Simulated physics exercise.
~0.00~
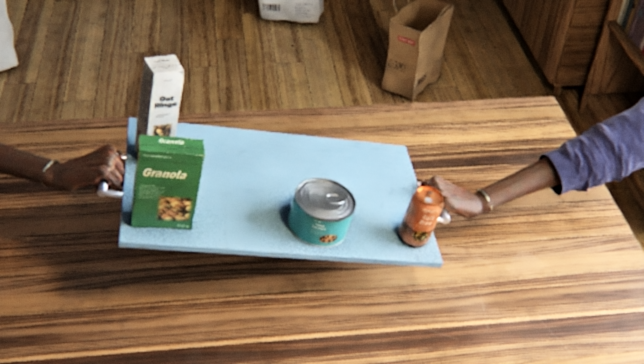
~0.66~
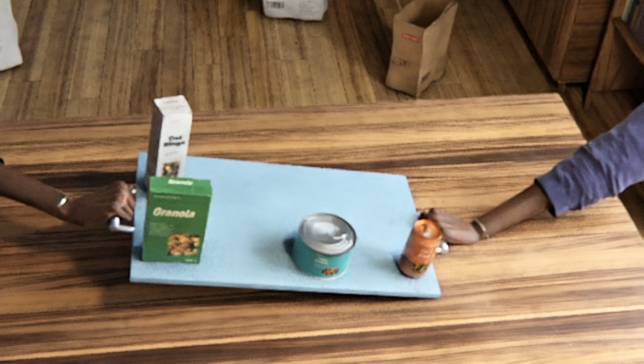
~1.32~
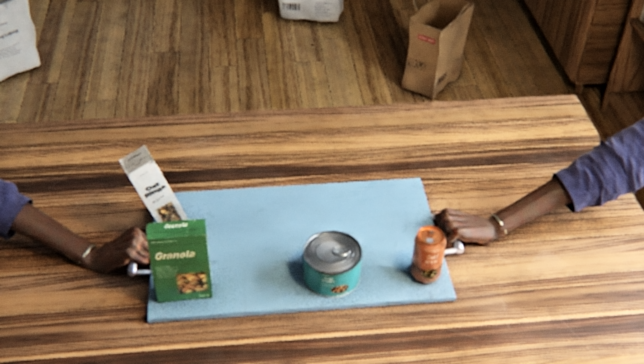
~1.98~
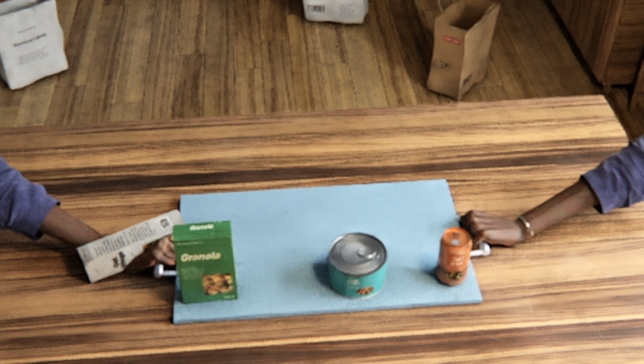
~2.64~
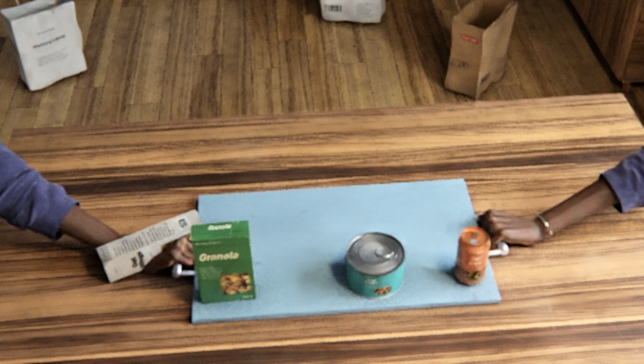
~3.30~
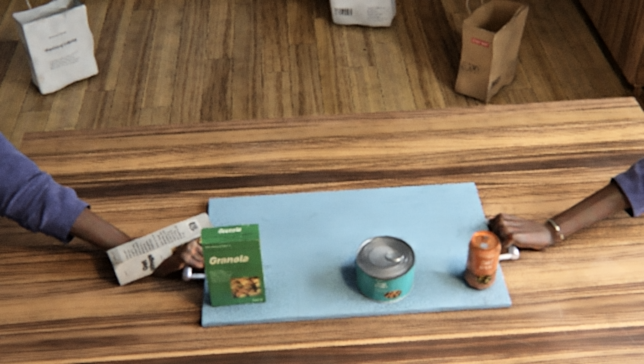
On a striped wooden table, two hands hold a pale blue tray by its end handles, its left side raised. A tall white carton and a green granola packet stand at the left, with a turquoise tub and an orange can toward the right. The hands lower the left side until the tray lies flat. As it comes down, the white carton tips outward over the left edge, then lands on its side across the left hand and wrist. The green packet, tub and can stay upright on the tray, the hands still at the handles.
